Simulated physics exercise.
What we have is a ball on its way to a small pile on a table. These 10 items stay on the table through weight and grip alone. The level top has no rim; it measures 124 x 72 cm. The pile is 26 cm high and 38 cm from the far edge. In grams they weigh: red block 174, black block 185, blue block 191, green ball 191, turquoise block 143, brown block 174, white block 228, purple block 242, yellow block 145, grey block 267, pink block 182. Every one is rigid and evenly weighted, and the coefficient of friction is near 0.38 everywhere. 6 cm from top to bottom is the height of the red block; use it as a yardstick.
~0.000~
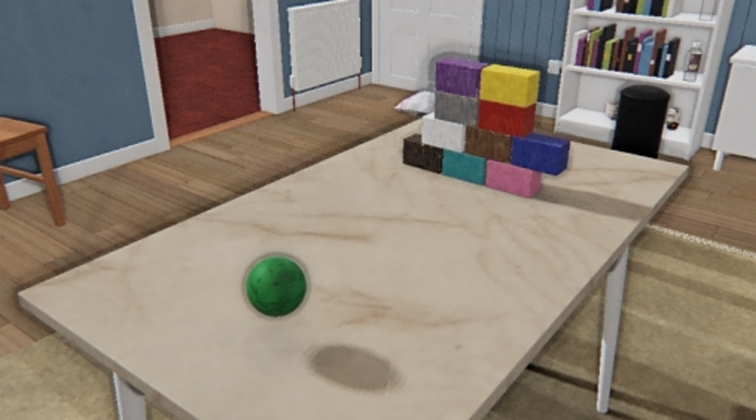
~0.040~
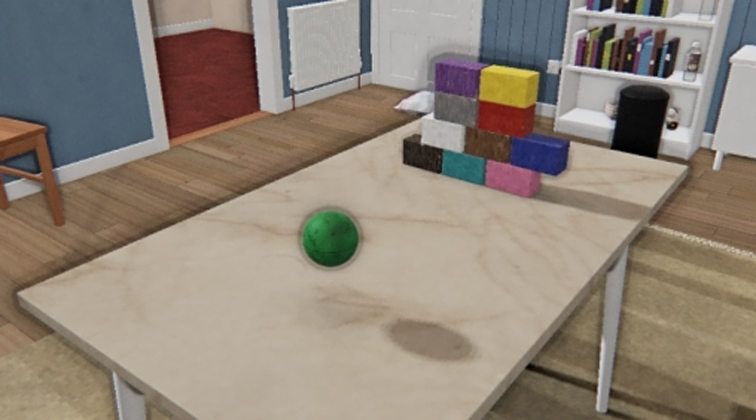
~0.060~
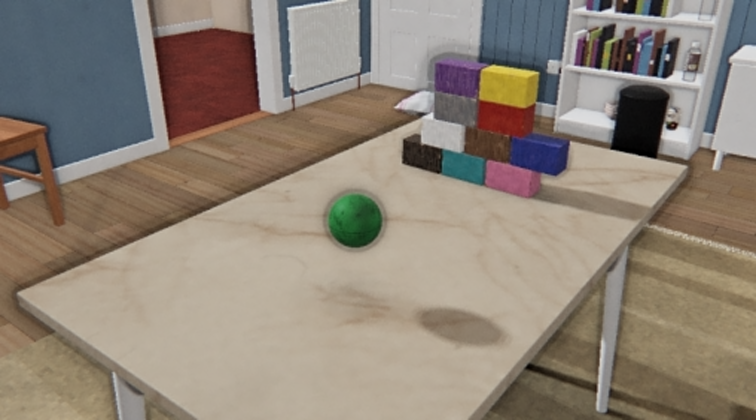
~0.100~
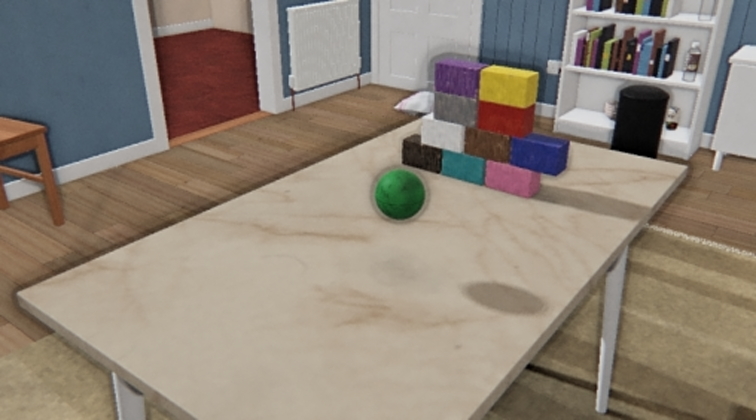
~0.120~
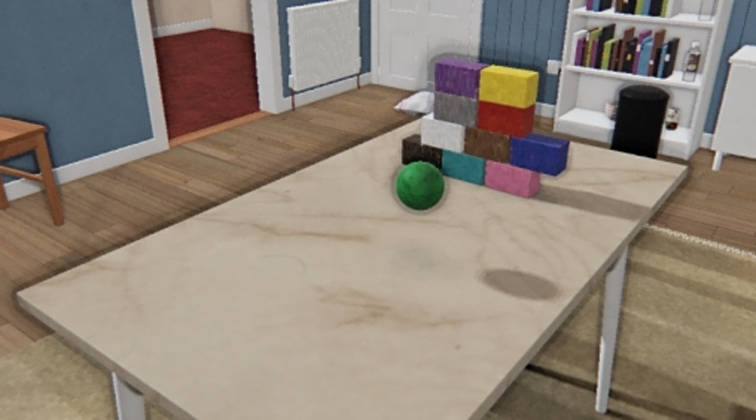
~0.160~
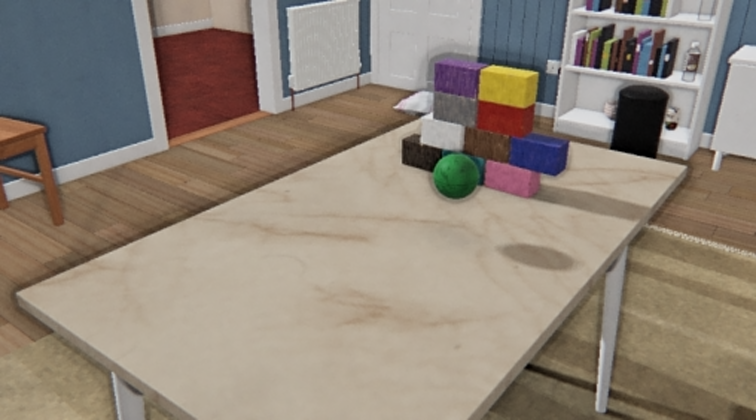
The clip shows a green ball moving above a marble-patterned table, travelling from the near left toward a small stack of coloured blocks, its shadow sliding along the tabletop, while the blocks stay still.
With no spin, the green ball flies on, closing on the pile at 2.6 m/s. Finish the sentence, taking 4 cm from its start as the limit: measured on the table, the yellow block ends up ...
The yellow block ends up near its start.
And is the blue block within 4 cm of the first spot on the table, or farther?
The blue block gets shifted.
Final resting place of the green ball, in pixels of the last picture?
You'll find it at about (522, 180).
After 0.26 s, green ball near (516, 182); blue block 5° off upright; pink block moved 2 cm.
After 0.46 s, green ball near (525, 179); blue block 24° off upright; pink block moved 5 cm.
In the end (1.4 s), toppled on the table, blue block; not toppled but over 4 cm from the start, pink block; the other 8 under 4 cm from the start. At the end, from the last picture's camera, yellow block near (509, 87).
